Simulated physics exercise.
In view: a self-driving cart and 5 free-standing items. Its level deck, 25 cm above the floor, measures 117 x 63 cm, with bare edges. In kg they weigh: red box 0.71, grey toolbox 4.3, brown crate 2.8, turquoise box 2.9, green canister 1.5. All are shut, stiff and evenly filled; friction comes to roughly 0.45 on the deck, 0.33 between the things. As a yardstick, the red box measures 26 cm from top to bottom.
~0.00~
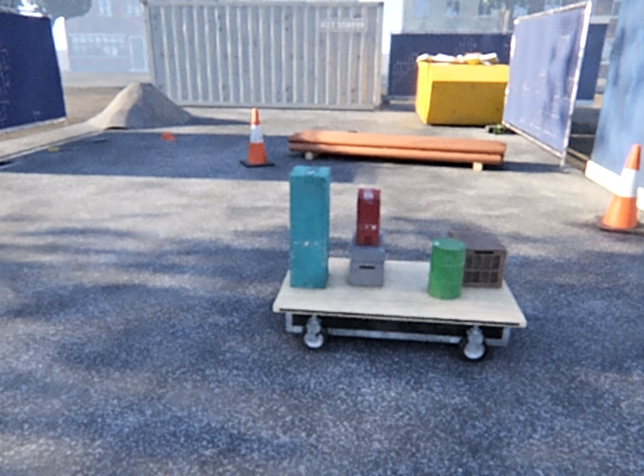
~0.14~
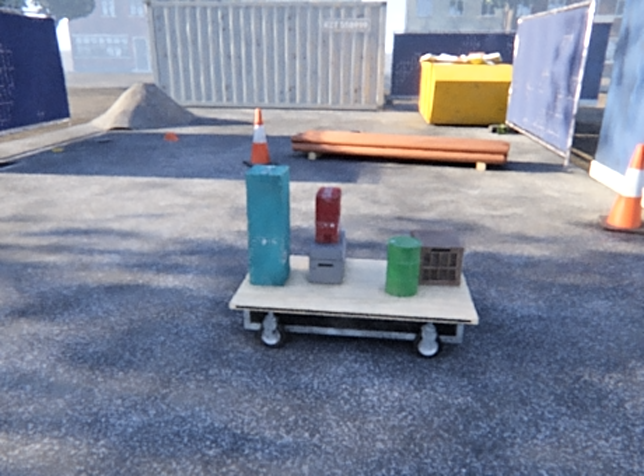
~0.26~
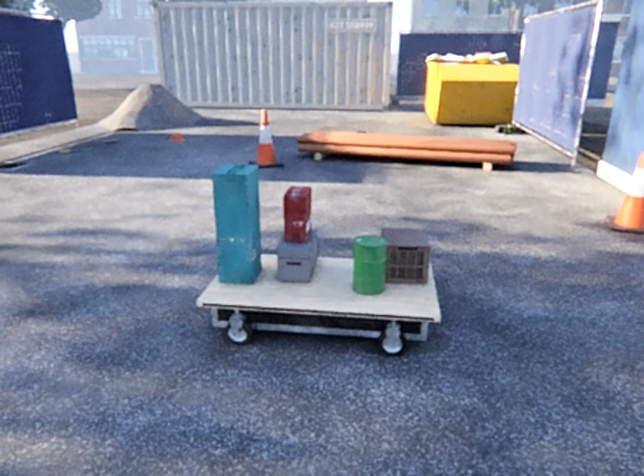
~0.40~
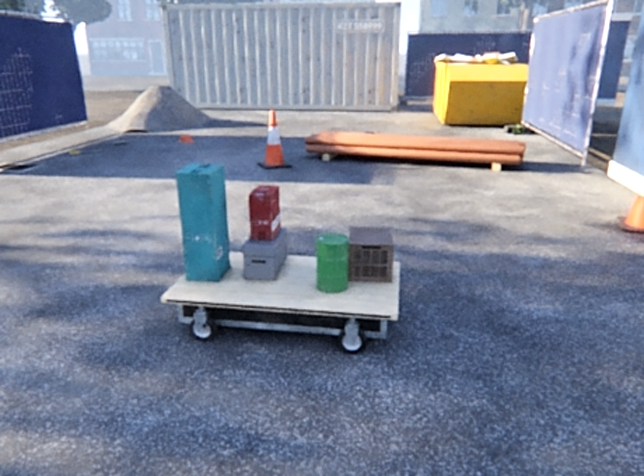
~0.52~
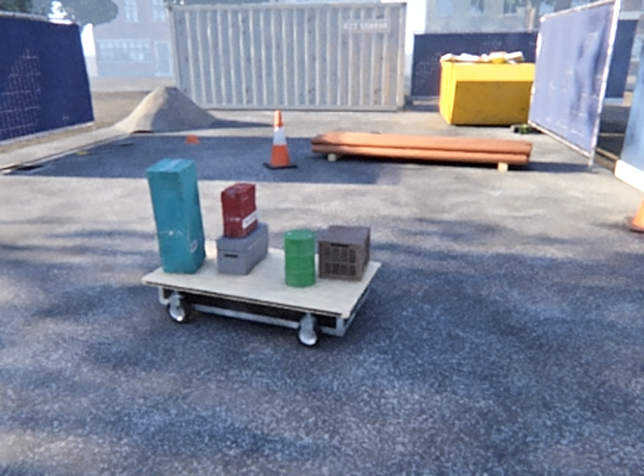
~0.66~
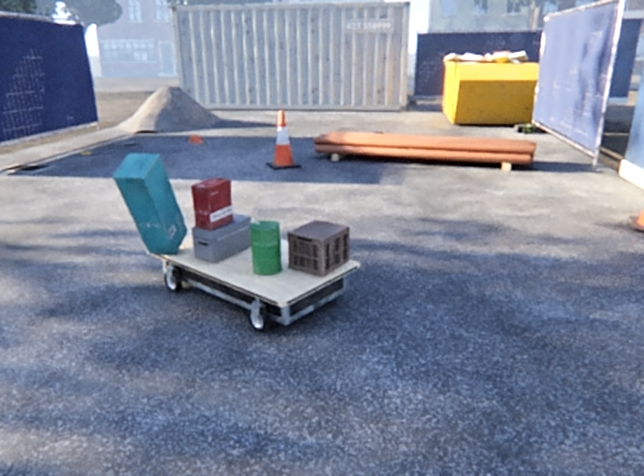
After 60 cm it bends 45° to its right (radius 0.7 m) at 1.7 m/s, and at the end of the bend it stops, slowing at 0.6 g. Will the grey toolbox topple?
The grey toolbox is still upright.
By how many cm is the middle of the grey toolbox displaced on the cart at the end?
Some 26 cm.
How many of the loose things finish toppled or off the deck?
That comes to 2.
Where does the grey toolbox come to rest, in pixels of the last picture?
Near (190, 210).
After 0.86 s, cart has run 146 cm, turned 45°; grey toolbox slid 24 cm near (207, 221); red box leaning 4°; green canister slid 3 cm.
After 1.16 s, cart has run 170 cm, turned 45°, stopped; grey toolbox slid 25 cm near (190, 210); red box leaning 4°; green canister slid 8 cm.
At rest (2.0 s), off the deck and tipped over, red box and turquoise box; not toppled but over 10 cm from the start, grey toolbox; the other 2 in place, give or take 10 cm. In the last view, grey toolbox near (190, 210).
